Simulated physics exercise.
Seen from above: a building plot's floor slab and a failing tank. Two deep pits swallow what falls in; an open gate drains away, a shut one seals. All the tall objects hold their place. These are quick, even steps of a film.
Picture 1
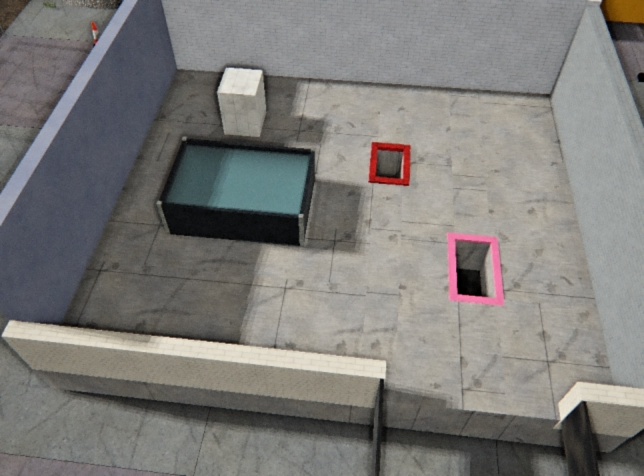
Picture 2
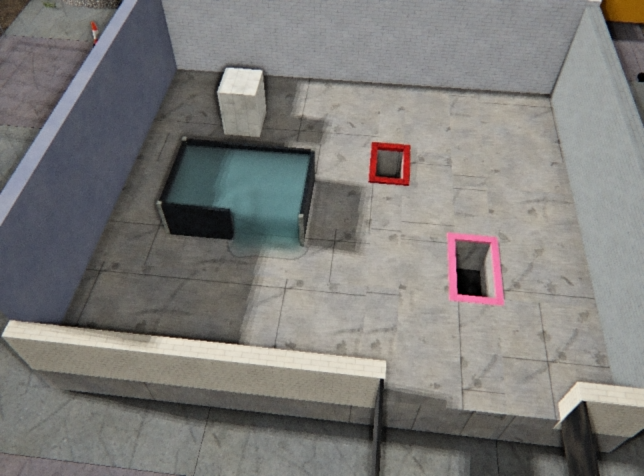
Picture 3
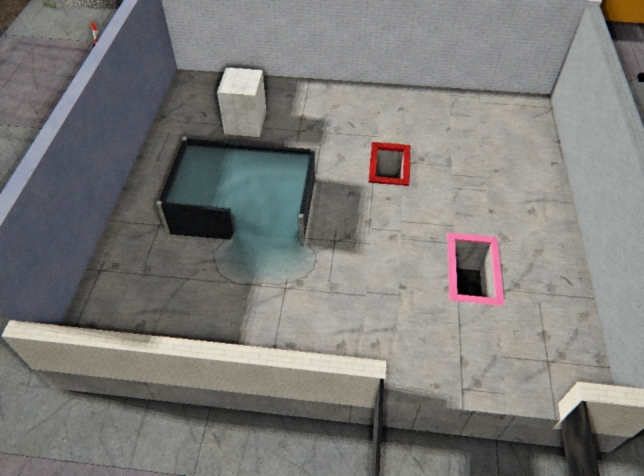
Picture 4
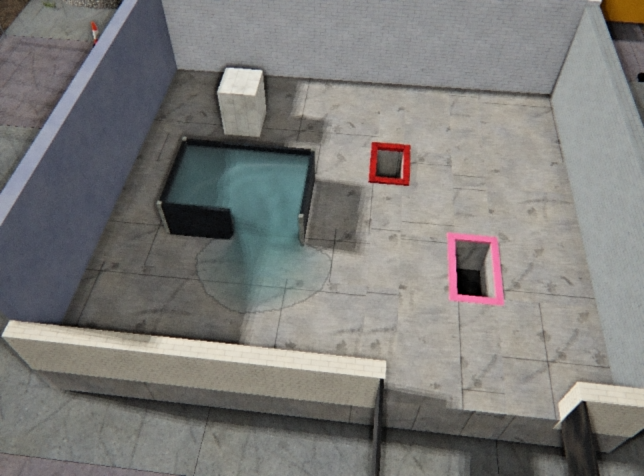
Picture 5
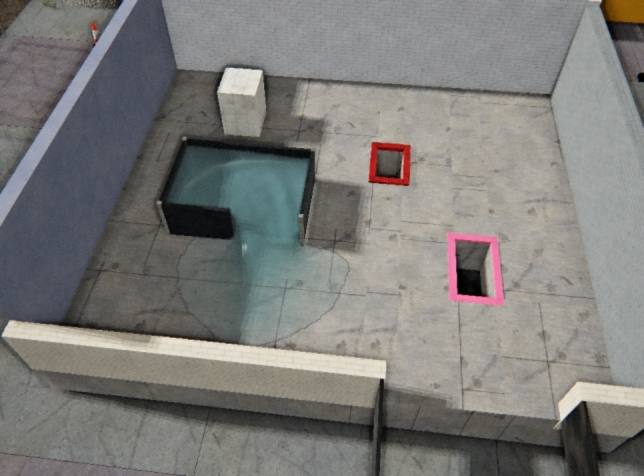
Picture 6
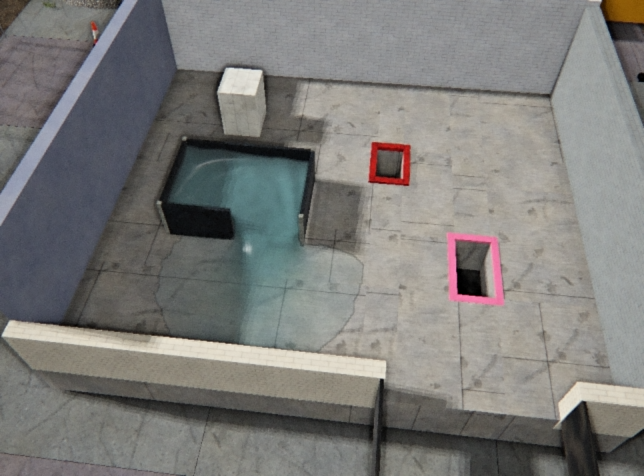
Teal water pouring through a gap in a dark rectangular tank and spreading across a grey walled slab with two framed pits.
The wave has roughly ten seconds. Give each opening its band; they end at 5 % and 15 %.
One by one: The gate takes between 5 and 15 %; the pink pit takes between 5 and 15 %; the red pit takes not even 5 %.
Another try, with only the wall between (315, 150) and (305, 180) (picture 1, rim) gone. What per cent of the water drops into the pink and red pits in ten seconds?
Roughly, in per cent: Pink 15, red 15.
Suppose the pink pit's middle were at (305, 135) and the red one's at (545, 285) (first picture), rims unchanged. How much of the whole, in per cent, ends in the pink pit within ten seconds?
Per cent: Pink 0.
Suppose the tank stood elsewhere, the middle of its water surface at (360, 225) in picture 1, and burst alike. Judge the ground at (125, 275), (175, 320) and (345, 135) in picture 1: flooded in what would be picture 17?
In that order: Clear, under water, dry.
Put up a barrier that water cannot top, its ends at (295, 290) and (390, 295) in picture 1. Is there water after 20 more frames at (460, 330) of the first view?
Verdict: Under water.
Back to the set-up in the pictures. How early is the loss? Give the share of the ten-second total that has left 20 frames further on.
Close to 25 %.
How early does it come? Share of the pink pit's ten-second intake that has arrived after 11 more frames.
Close to 0 %.
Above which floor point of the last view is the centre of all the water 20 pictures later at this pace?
At about (256, 277).
A moment on, water covers 15 % of the floor; the gate 0 %, the pink pit 0 %, the red pit 0 %.
Next, water covers 20 % of the floor; the gate 1 %, the pink pit 0 %, the red pit 0 %.
Then, water covers 35 % of the floor; the gate 5 %, the pink pit 0 %, the red pit 0 %.
Later, water covers 55 % of the floor; the gate 9 %, the pink pit 3 %, the red pit 0 %.
In the end, water covers 80 % of the floor; the gate 13 %, the pink pit 7 %, the red pit 0 %.
